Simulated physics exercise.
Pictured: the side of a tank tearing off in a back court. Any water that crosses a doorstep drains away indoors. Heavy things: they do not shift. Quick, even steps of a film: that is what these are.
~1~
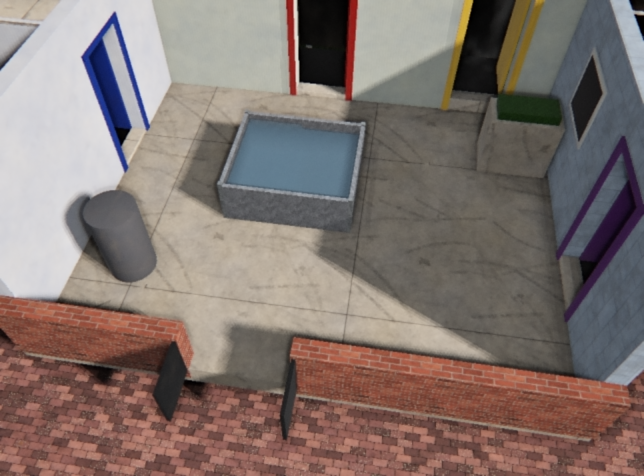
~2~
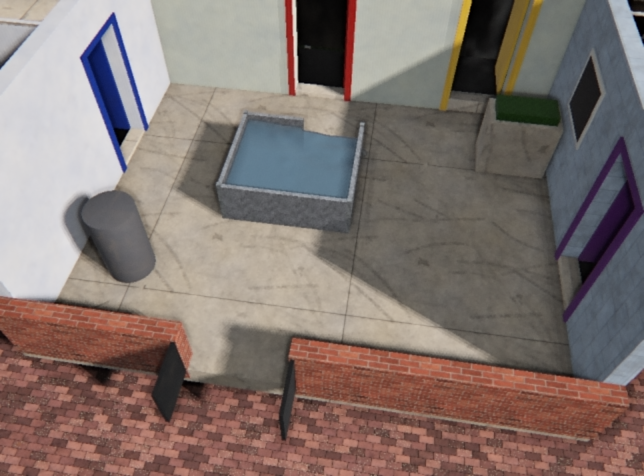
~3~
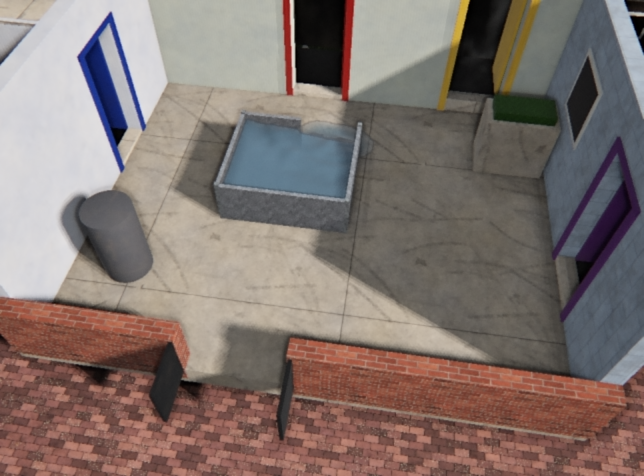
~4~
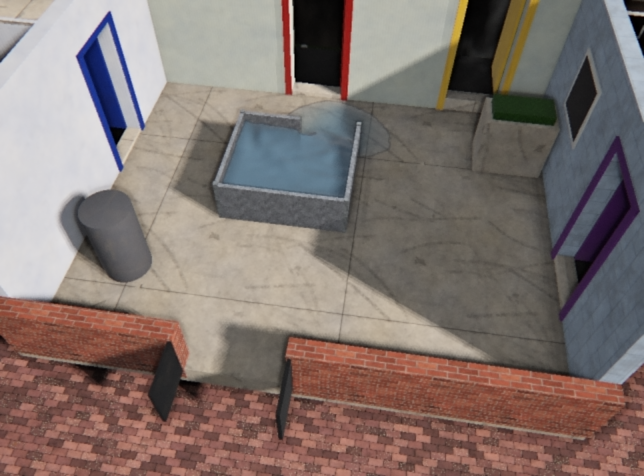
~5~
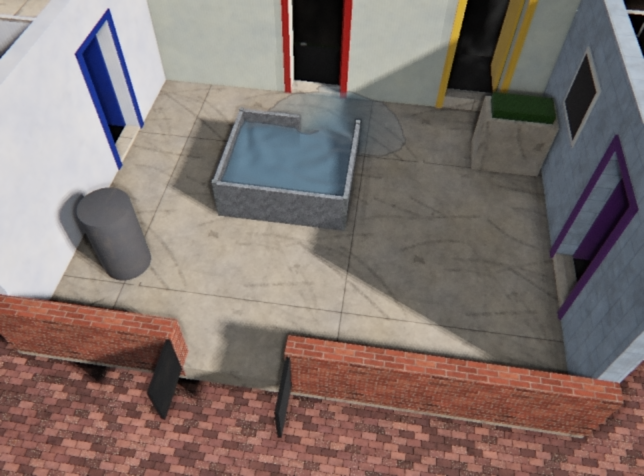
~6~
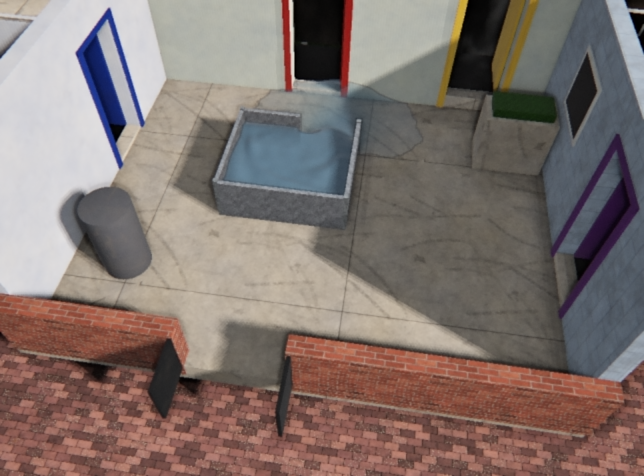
A paved back court is seen from above at an angle, the camera all but still, with a low red brick wall and a gap in front. A grey tank of blue water stands near the middle, with a dark cylinder at left, a green-topped planter at right, and blue, red, yellow and purple door surrounds. Part of the tank's far side opens, and water pours through, spreading thinly rightward over the paving.
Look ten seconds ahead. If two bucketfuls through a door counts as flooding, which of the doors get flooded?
The blue door does not get flooded; the yellow door does not get flooded; the purple door does not get flooded; the red door gets flooded.
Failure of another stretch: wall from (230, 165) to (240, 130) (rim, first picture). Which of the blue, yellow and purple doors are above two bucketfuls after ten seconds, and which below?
Log - blue door breaks the threshold; yellow door comes in lower; purple door comes in lower.
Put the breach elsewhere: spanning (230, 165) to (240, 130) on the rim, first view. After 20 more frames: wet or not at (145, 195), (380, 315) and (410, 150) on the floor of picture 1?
So: Wetted, then spared, then spared.
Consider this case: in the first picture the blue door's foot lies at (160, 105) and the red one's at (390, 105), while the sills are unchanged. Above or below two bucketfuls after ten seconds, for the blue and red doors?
Result - blue door exceeds the limit; red door exceeds the limit.
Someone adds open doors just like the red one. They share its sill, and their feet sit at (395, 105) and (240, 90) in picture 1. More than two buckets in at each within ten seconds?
Taking them in order: The first door exceeds it, the second door stays short.
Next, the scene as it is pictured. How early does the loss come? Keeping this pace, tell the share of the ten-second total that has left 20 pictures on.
Estimated share: Close to 75 %.
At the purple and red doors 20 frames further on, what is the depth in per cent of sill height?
In order: Roughly 10 % and 190 %.
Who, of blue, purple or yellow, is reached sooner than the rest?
I choose the yellow one.
A moment on, water covers 15 % of the floor; the blue door not reached, the yellow door wet at the sill, nothing in, the purple door not reached, the red door over two buckets in.
Next, water covers 20 % of the floor; the blue door not reached, the yellow door wet at the sill, nothing in, the purple door not reached, the red door far over two buckets in.
Then, water covers 35 % of the floor; the blue door wet at the sill, nothing in, the yellow door wet at the sill, nothing in, the purple door wet at the sill, nothing in, the red door far over two buckets in.
Later, water covers 65 % of the floor; the blue door under two buckets in, the yellow door wet at the sill, nothing in, the purple door wet at the sill, nothing in, the red door far over two buckets in.
In the end, water covers 90 % of the floor; the blue door under two buckets in, the yellow door wet at the sill, nothing in, the purple door wet at the sill, nothing in, the red door far over two buckets in.
